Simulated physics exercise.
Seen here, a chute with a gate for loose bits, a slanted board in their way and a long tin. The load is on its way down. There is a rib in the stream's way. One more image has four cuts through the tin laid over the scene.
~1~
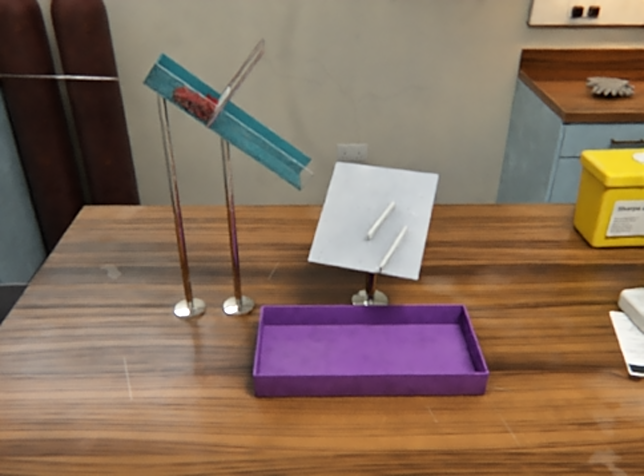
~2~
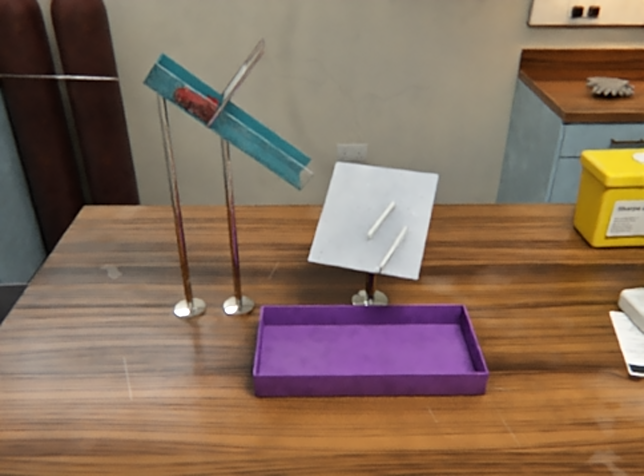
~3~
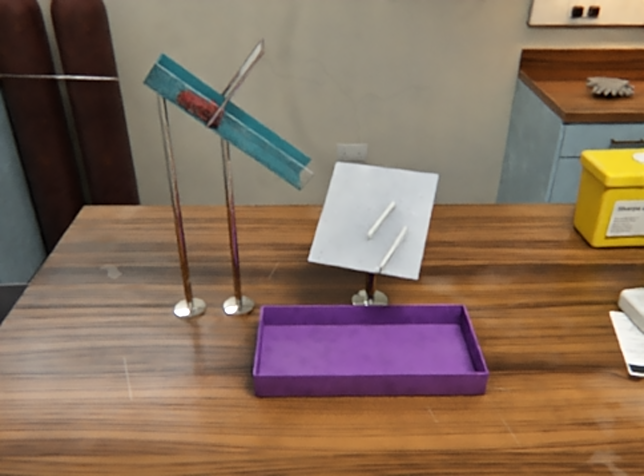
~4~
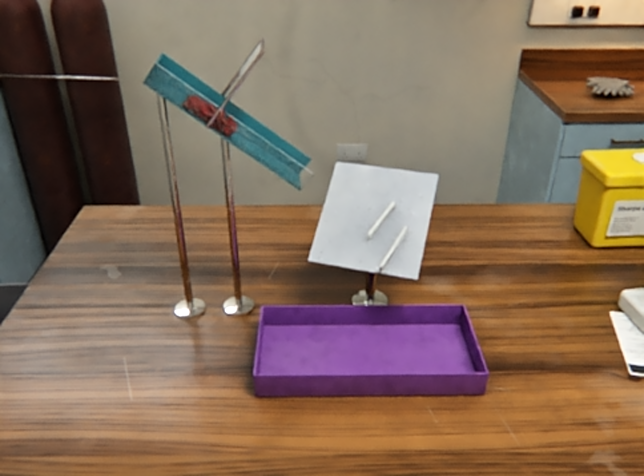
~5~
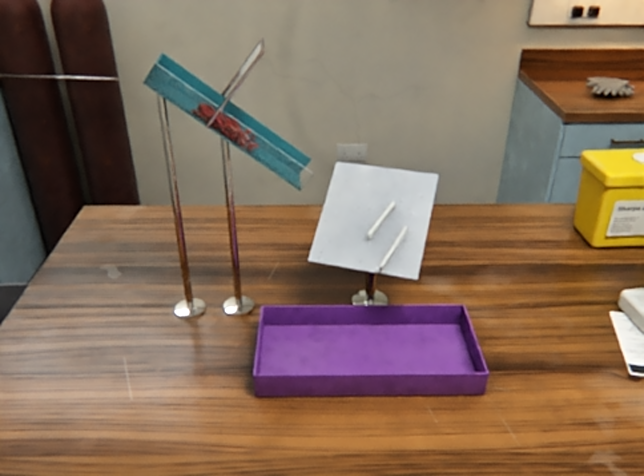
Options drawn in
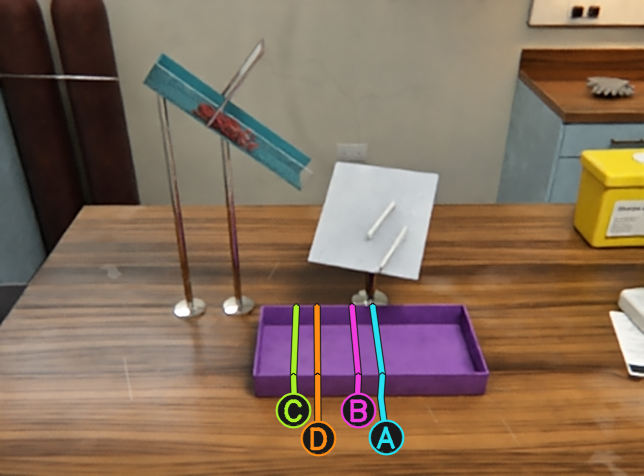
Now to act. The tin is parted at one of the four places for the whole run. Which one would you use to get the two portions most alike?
Line B does it best.
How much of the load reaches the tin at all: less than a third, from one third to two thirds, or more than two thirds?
About that: More than two thirds.
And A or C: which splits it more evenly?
A it is.
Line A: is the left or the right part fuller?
Left.
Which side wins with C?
Right.
On the marked copy, line A crosses the front rim at (382, 374); line B crosses the front rim at (358, 374); line C crosses the front rim at (293, 375); line D crosses the front rim at (317, 375).
If A is chosen, of what is caught, most on the left of the divider, about a quarter on the right.
If B is chosen, of what is caught, about half on the left of the divider, about half on the right.
If C is chosen, of what is caught, none on the left of the divider, all on the right.
If D is chosen, of what is caught, a small part on the left of the divider, nearly all on the right.
